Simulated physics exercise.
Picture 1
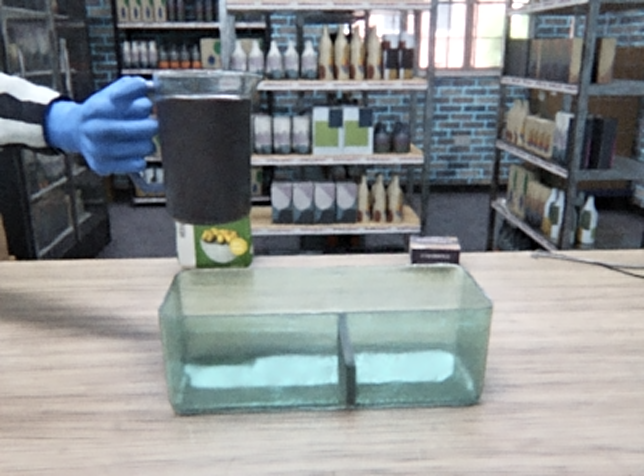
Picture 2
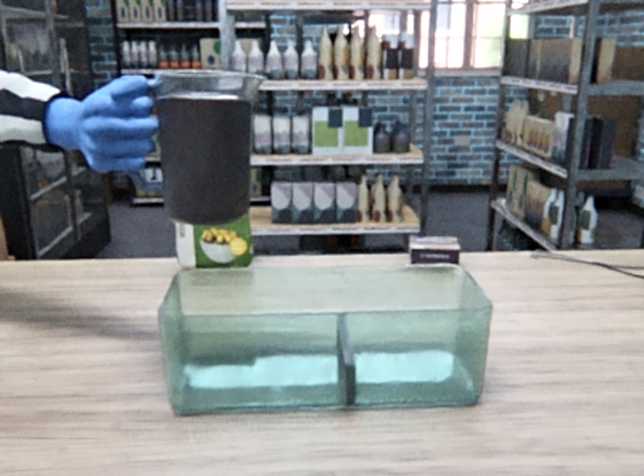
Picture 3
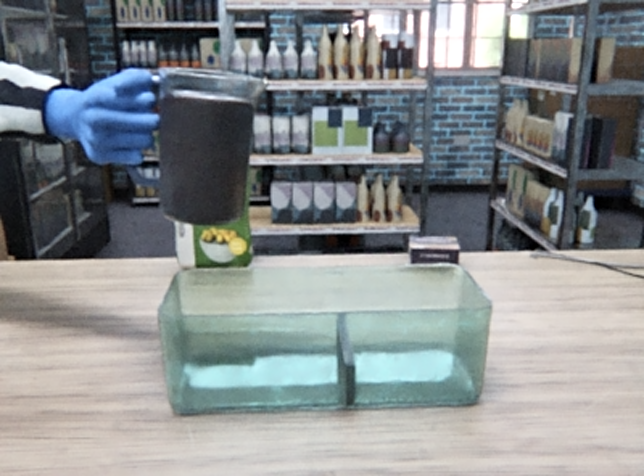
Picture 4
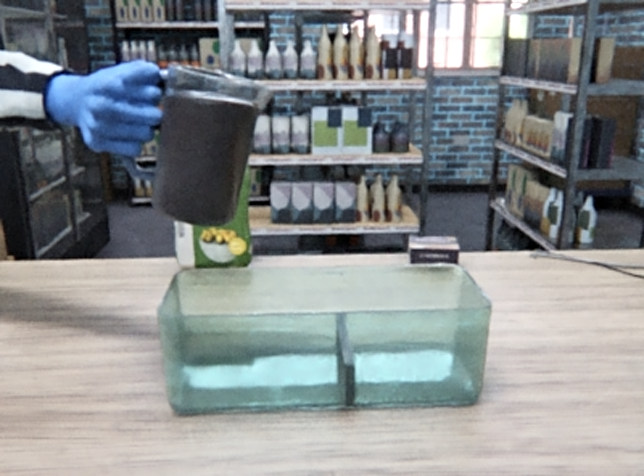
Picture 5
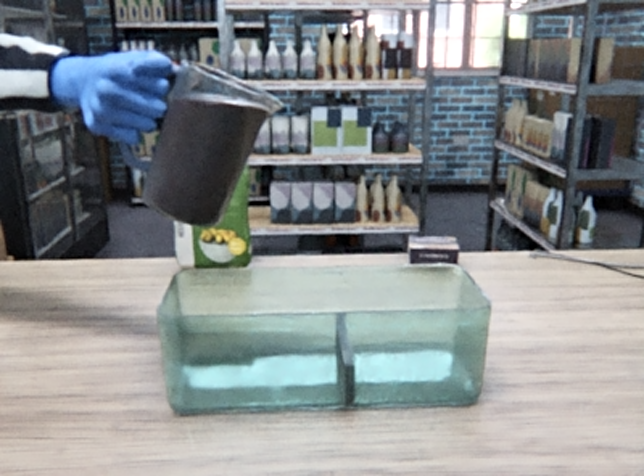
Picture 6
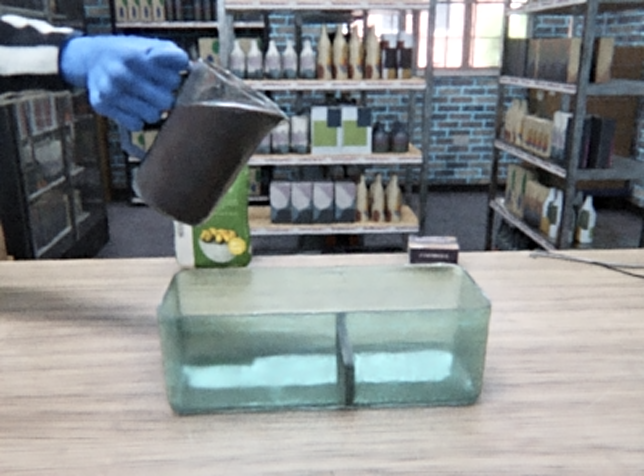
In a room with stocked shelves and brick walls, a blue-gloved hand held a pitcher of dark coffee above a divided clear basin, then gradually tilted it further toward the right.
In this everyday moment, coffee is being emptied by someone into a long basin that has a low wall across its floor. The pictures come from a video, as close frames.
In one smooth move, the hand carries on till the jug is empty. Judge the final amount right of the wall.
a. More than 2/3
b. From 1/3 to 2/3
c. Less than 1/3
(b) From 1/3 to 2/3.
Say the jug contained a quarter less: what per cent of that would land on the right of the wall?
35 %.
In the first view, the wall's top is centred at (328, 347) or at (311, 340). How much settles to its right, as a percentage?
About 85 % and 95 %.
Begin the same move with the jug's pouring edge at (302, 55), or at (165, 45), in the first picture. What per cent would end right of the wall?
In turn 95 % and 10 %.
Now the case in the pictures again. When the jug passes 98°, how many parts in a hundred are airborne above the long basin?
Estimated at 25 per cent or so.
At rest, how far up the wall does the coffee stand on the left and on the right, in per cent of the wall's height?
On the left roughly 30, on the right roughly 40.
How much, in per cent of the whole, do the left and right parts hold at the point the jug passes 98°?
You'd find 0 per cent on the left and 10 per cent on the right.
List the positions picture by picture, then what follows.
The first picture shows tilt 0°; pouring edge (263, 75); surface from (161, 97) to (249, 96); the long basin's rim runs from (169, 293) to (478, 286); the wall's top is at (346, 340).
The second picture shows tilt 2°; pouring edge (264, 77); surface from (161, 95) to (250, 97).
The third picture shows tilt 6°; pouring edge (269, 82); surface from (165, 92) to (253, 99).
The fourth picture shows tilt 13°; pouring edge (276, 91); surface from (169, 94) to (259, 102).
The fifth picture shows tilt 22°; pouring edge (284, 104); surface from (168, 123) to (270, 105).
The sixth picture shows tilt 34°; pouring edge (291, 121); surface from (158, 135) to (285, 111).
A moment on, the jug is tipped on its side and 67 per cent is still to pour, 1 is left of the wall and 9 right of it.
Next, the jug is tipped right over and 20 per cent is still to pour, 25 is left of the wall and 32 right of it.
Then the jug is tipped right over and 2 per cent is still to pour, 39 is left of the wall and 53 right of it.
Later the jug is tipped right over and 0 per cent is still to pour, 45 is left of the wall and 53 right of it.
In the end 45 per cent lies left of the wall, 54 right of it and 2 outside.
